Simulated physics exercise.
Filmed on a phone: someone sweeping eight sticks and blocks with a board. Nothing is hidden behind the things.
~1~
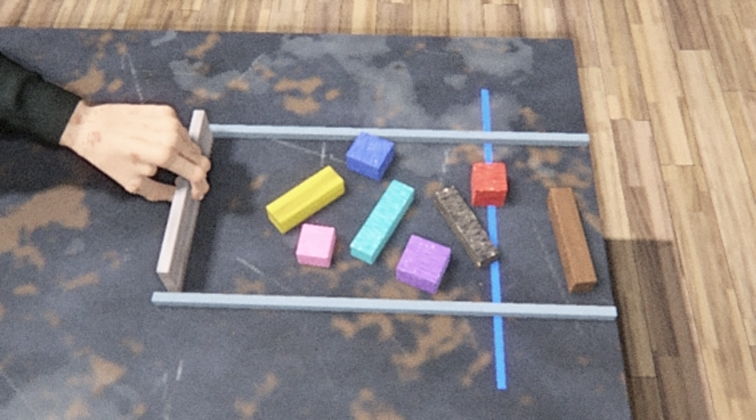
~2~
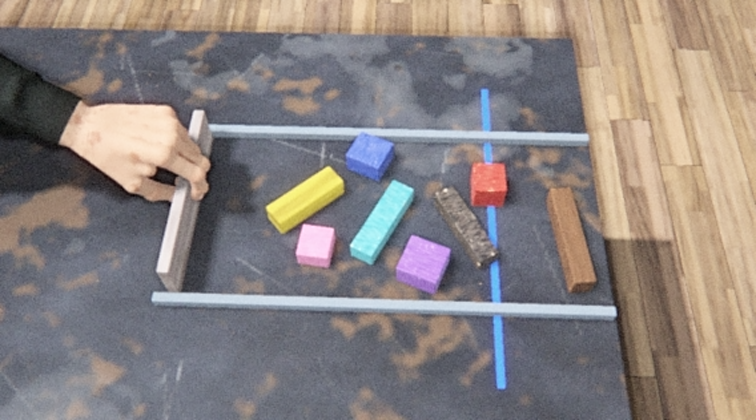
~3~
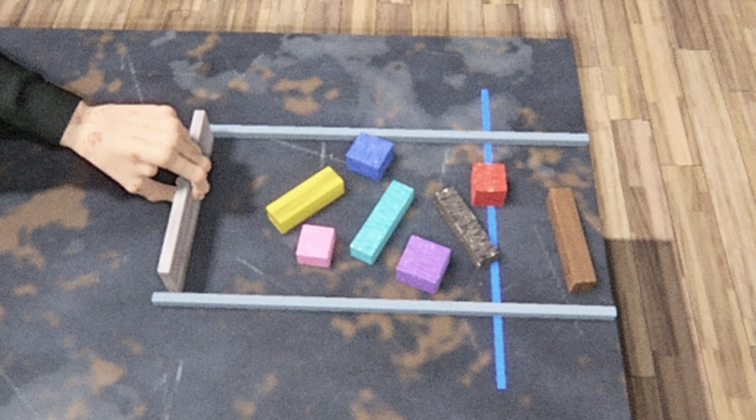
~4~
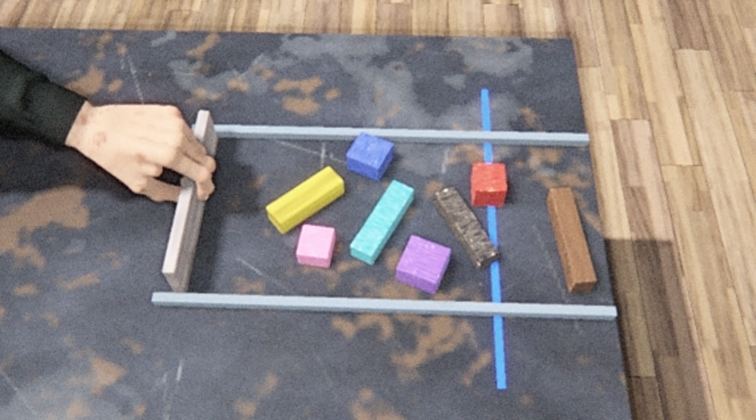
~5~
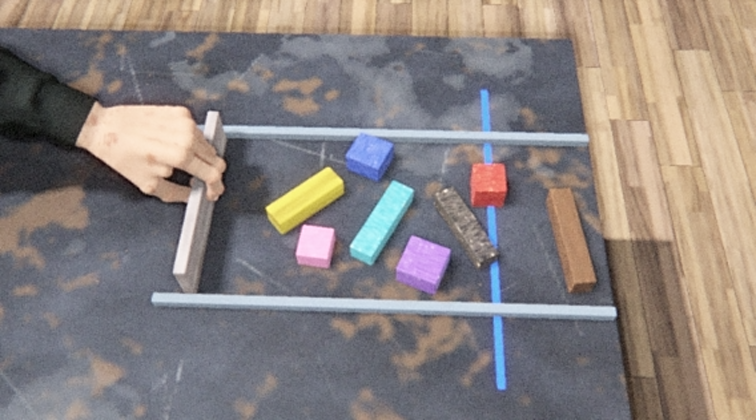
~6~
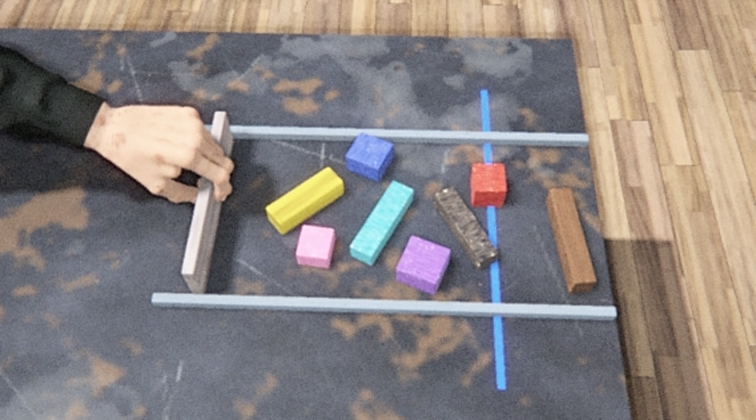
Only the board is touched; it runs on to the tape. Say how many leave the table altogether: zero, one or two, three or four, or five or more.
Outcome: The number that fall off is zero.
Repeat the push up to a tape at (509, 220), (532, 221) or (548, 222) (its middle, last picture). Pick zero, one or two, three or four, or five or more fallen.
In that order: None; 1 or 2; three to four.
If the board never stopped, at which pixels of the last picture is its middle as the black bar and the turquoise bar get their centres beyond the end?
Its middle is around (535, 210) and around (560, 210).
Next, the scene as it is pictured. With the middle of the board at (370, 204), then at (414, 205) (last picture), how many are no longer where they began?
5 and 7.
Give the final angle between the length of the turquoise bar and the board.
Near 5 degrees.
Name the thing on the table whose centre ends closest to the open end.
Foremost is the brown bar.
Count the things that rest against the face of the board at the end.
The number is 4.
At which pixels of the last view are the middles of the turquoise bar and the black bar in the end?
Near (533, 220) and (559, 234).
Early on, none off yet; brown bar at rest near (570, 239); red block at rest near (488, 186); black bar at rest near (465, 228).
A while later, none off yet; brown bar at rest near (570, 239); red block travelled about its own width near (521, 178); black bar travelled a little near (518, 233).
Finally, the number that fall off is zero.
